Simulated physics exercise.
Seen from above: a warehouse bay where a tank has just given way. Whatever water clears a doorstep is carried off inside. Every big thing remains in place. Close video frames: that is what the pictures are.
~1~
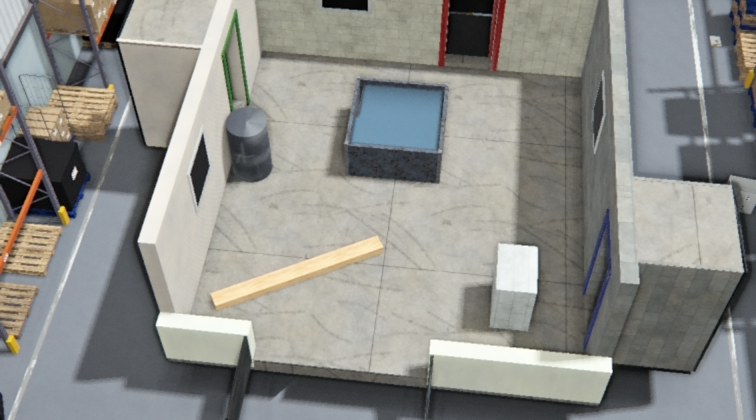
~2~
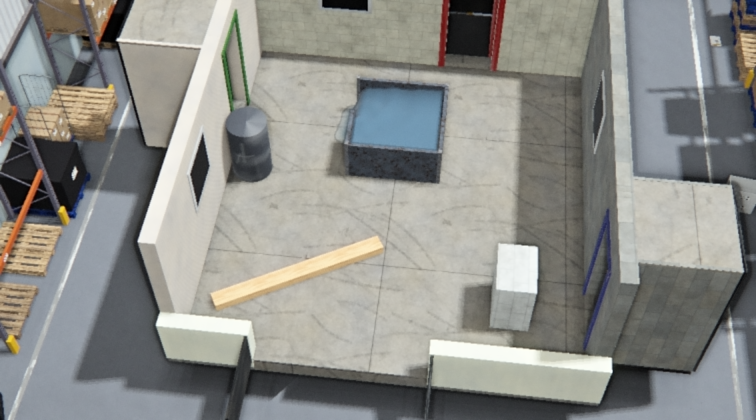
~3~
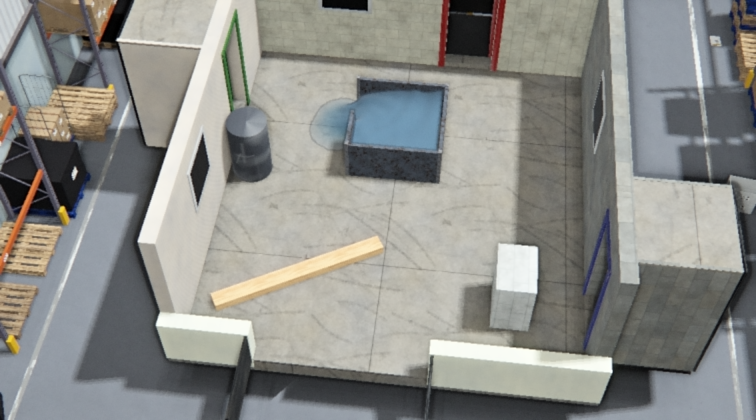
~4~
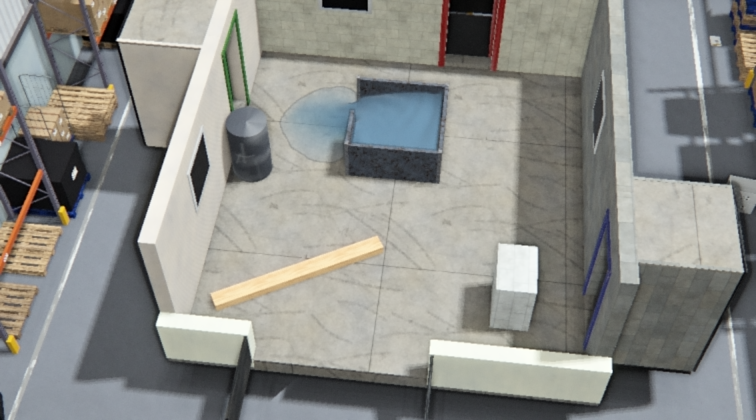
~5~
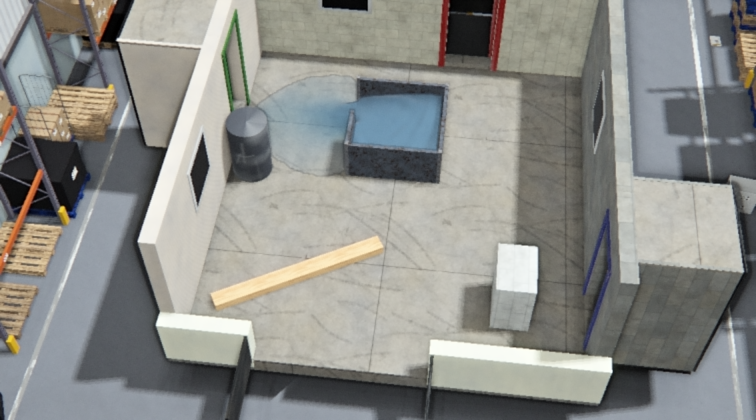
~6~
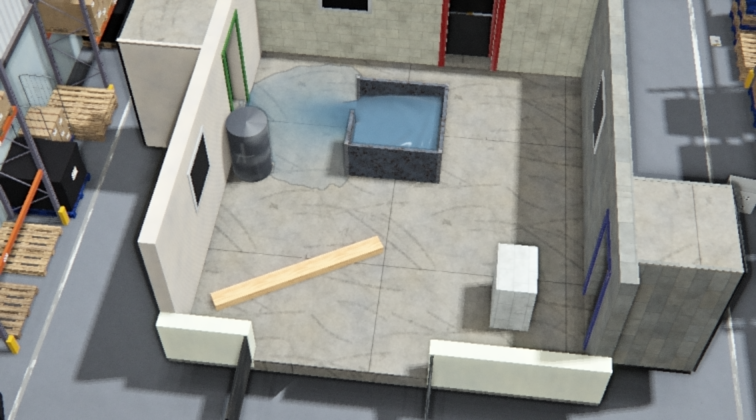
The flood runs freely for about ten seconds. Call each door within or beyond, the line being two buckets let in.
Green door - beyond; red door - within; blue door - within.
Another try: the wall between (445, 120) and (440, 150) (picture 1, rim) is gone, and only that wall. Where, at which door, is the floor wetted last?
Answer: The one in green.
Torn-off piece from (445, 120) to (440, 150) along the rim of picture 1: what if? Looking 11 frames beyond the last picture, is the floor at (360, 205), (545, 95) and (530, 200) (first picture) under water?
In turn: Not flooded, awash, awash.
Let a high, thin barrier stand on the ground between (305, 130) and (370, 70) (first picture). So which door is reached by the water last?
It's the blue-painted one.
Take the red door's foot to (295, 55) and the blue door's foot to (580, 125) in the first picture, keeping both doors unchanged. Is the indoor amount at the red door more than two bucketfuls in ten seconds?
Result for red: It breaks the limit.
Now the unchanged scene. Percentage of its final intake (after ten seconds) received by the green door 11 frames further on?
Close to 70 %.
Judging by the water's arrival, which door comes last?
It has to be the one in blue.
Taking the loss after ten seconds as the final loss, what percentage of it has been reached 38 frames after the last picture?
My reading is near 95 per cent.
A moment on, water covers 15 % of the floor; the green door over two buckets in, the red door not reached, the blue door not reached.
Next, water covers 20 % of the floor; the green door far over two buckets in, the red door not reached, the blue door not reached.
Then, water covers 35 % of the floor; the green door far over two buckets in, the red door wet at the sill, nothing in, the blue door not reached.
Later, water covers 55 % of the floor; the green door far over two buckets in, the red door wet at the sill, nothing in, the blue door not reached.
In the end, water covers 75 % of the floor; the green door far over two buckets in, the red door wet at the sill, nothing in, the blue door wet at the sill, nothing in.
